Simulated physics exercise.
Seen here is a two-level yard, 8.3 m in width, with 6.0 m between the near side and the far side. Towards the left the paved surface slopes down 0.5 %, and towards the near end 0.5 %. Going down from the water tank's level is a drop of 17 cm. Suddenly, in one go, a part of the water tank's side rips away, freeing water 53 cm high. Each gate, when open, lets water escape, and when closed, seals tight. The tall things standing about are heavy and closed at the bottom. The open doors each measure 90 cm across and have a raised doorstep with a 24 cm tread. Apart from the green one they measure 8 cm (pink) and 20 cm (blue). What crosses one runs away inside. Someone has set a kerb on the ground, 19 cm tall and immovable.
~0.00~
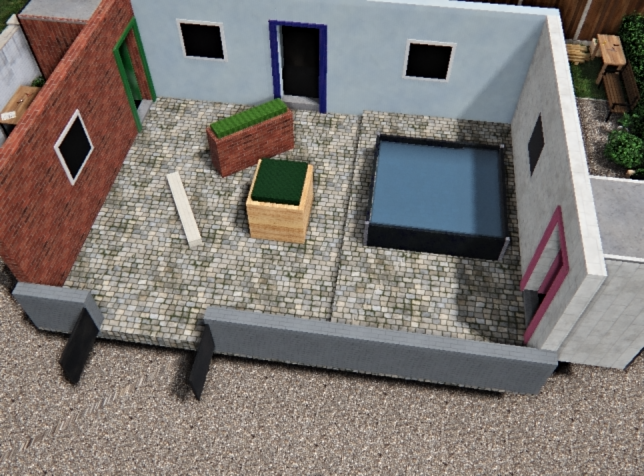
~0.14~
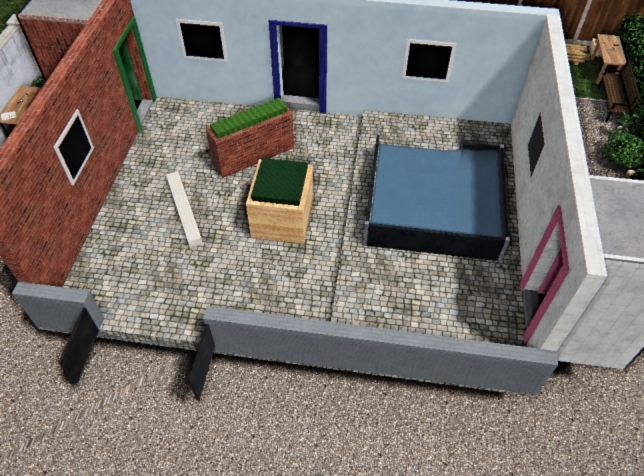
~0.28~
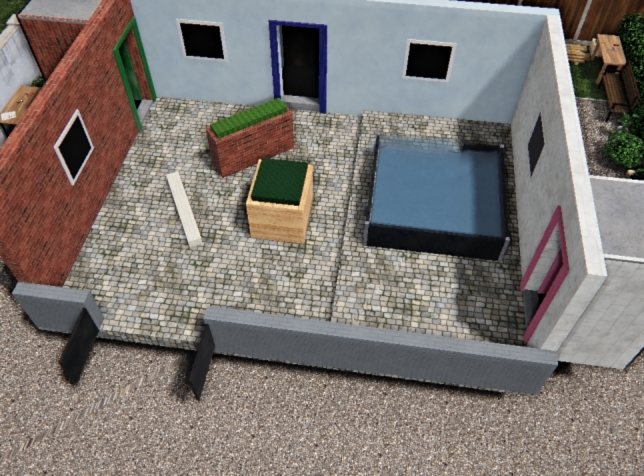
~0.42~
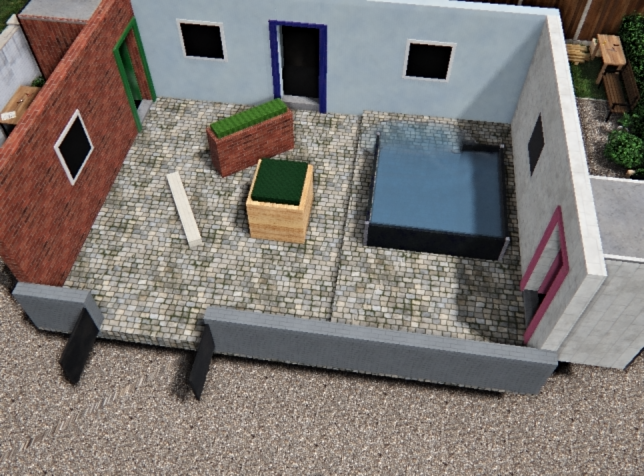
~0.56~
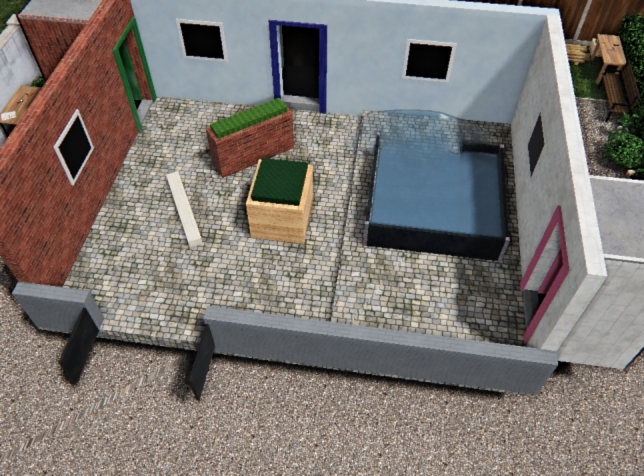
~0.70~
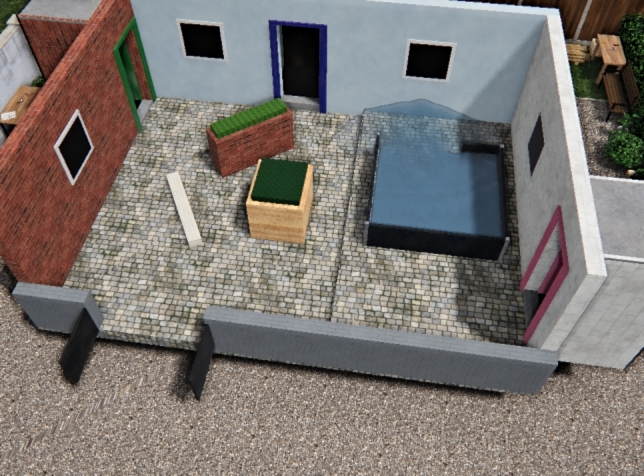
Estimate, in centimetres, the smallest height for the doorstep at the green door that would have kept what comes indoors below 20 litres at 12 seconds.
I would say 21 cm.
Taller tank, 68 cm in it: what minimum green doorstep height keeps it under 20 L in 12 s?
Step height: Approx. 29 cm.
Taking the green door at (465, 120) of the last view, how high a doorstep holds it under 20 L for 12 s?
You'd want it roughly 23 cm high.
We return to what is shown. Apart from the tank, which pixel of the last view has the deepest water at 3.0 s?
(511, 125).
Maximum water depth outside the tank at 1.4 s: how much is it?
About 40 cm.
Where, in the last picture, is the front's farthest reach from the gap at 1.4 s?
(297, 111).
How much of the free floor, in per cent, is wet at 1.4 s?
Around 10 per cent of the free floor.
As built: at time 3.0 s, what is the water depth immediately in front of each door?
Door by door in cm - pink 0, green 12, blue 13.
After 1.4 s water covers 10 % of the floor, deepest (40 cm) near (406, 121); it has not reached the green door.
After 3.0 s water covers 35 % of the floor, deepest (36 cm) near (511, 125); 12 cm at the green door, 0 litres in over its 7 cm doorstep.
After 12.0 s water covers 95 % of the floor, deepest (12 cm) near (52, 310); 9 cm at the green door, 333 litres in over its 7 cm doorstep.
At the green door as built, the water arrived by 2.9 s and peaked near 23 cm at 4.0 s.
With a doorstep of 17.5 cm, 51 litres would have come in within the 12 s; with 23.5 cm, 8 litres. So under 20 litres takes about 21 cm.
